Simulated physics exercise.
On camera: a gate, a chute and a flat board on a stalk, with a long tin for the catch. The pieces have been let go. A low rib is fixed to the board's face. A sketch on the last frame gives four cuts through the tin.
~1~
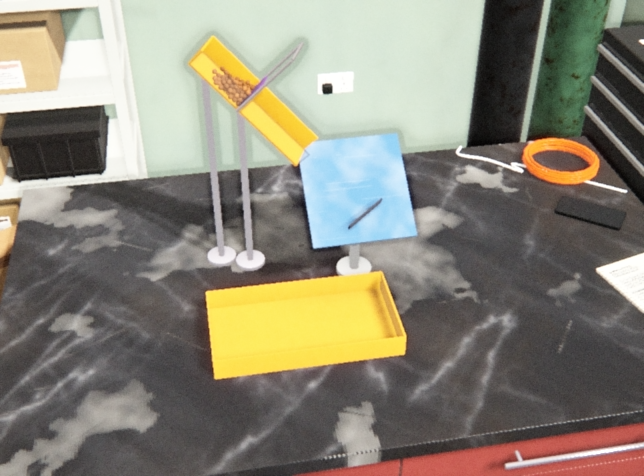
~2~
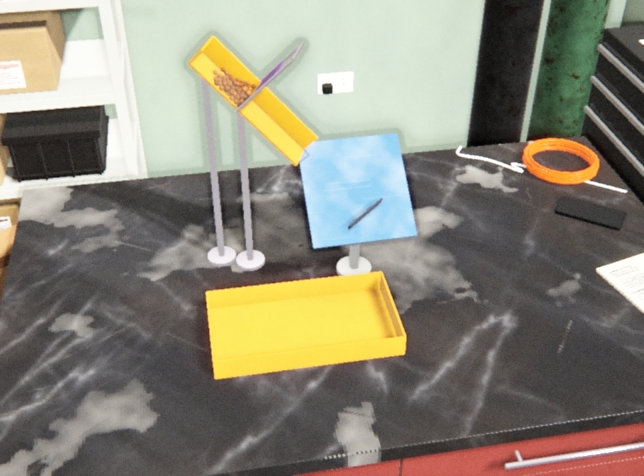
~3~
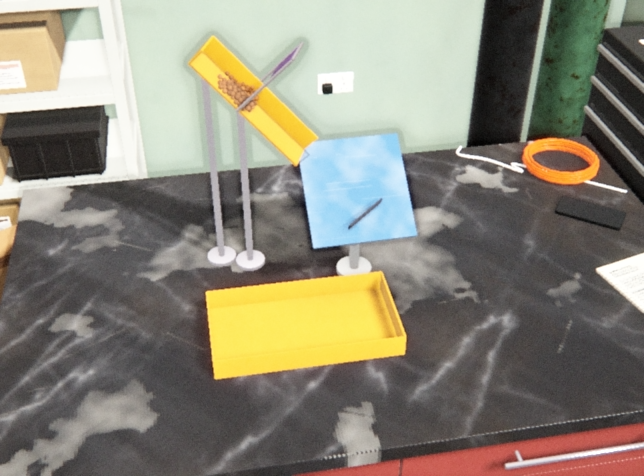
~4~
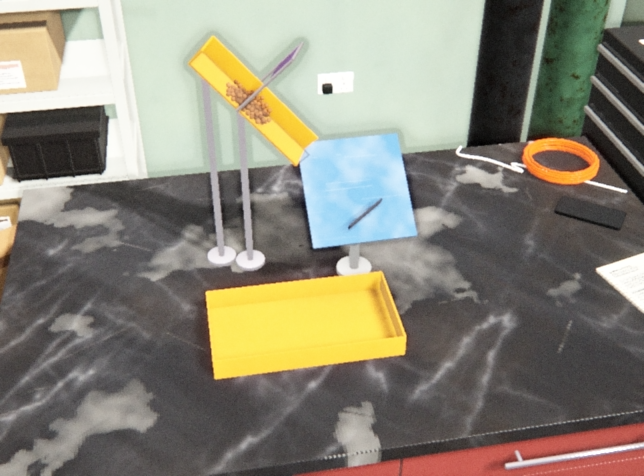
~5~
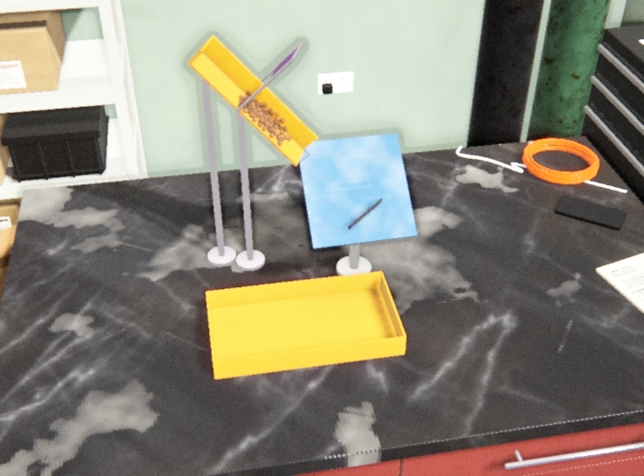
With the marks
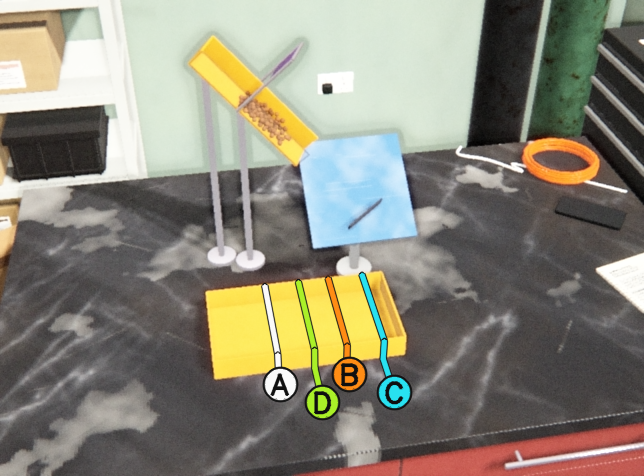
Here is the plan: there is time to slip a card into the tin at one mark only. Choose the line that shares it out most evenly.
B works best here.
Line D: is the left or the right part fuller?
The right side.
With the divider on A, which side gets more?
More lands on the right.
On the marked copy, line A crosses the front rim at (277, 353); line B crosses the front rim at (347, 344); line C crosses the front rim at (384, 340); line D crosses the front rim at (314, 349).
With A, of what is caught, none on the left of the divider, all on the right.
With B, of what is caught, about half on the left of the divider, about half on the right.
With C, of what is caught, nearly all on the left of the divider, a small part on the right.
With D, of what is caught, a small part on the left of the divider, nearly all on the right.
